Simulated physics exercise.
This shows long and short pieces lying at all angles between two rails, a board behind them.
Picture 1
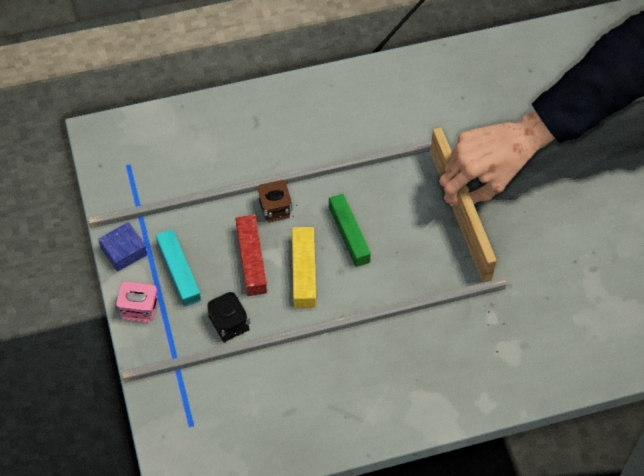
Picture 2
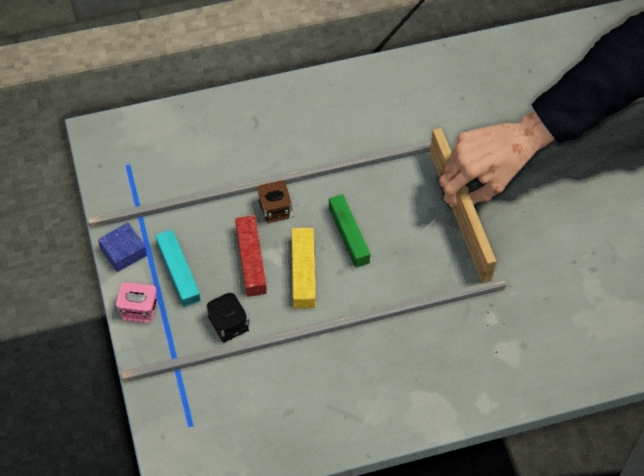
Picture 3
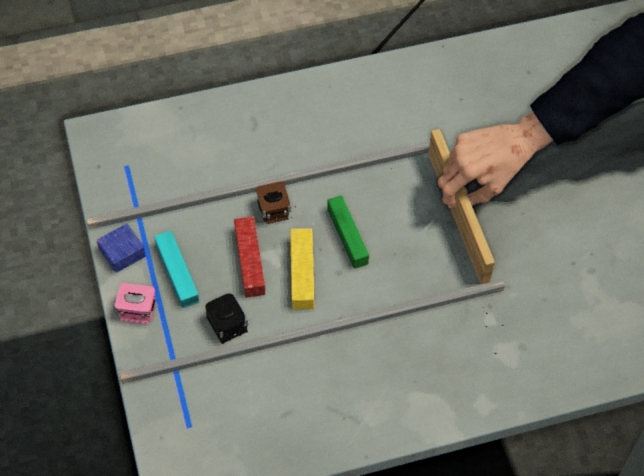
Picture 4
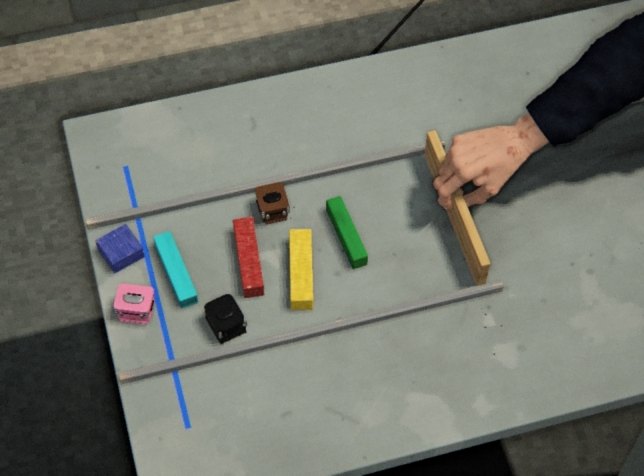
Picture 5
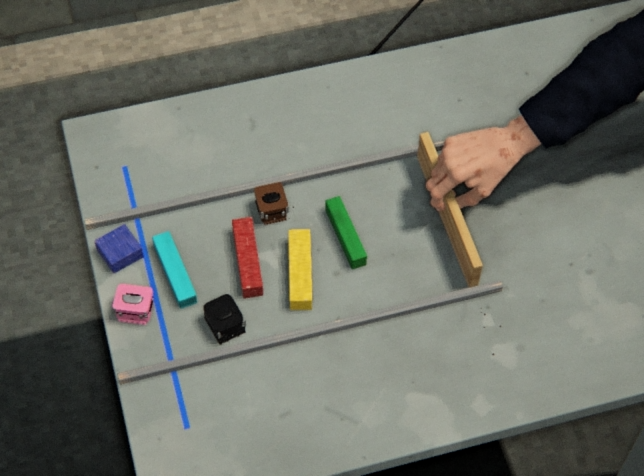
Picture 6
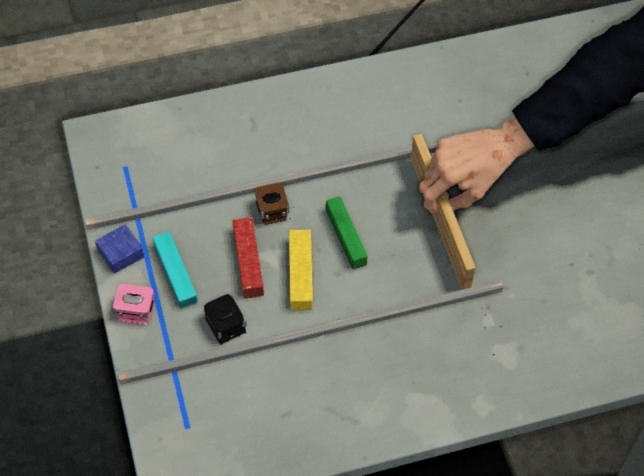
A hand in a dark sleeve slides a wooden board slowly and slightly leftward between two thin rails on a worn grey table, seen from above. Ahead of it lie green, yellow, red and turquoise sticks, with brown and black pieces among them and a blue block and pink case at far left by blue tape. These pieces stay where they lie, untouched, while the view shifts very slightly.
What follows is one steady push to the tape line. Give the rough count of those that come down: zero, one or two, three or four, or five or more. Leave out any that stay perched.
The number that fall off is three or four.
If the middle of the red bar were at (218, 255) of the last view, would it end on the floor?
The red bar stays on.
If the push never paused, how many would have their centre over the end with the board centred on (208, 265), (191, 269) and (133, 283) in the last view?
The counts: 0, 2 and 5.
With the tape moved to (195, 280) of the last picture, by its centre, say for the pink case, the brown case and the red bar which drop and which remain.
The pink case comes down; the brown case is kept; the red bar survives.
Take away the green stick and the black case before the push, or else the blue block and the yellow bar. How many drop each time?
3 in the first case, 1 in the second.
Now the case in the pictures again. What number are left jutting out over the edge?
The number is 2.
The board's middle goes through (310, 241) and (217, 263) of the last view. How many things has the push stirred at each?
The counts are 3 and 8.
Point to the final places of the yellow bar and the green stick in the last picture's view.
About (132, 311), and the other about (144, 280).
A little later, none off yet; blue block at rest near (120, 249); pink case at rest near (135, 304); turquoise stick at rest near (175, 270).
When it is over, the number that fall off is three or four; down, turquoise stick, pink case and blue block.
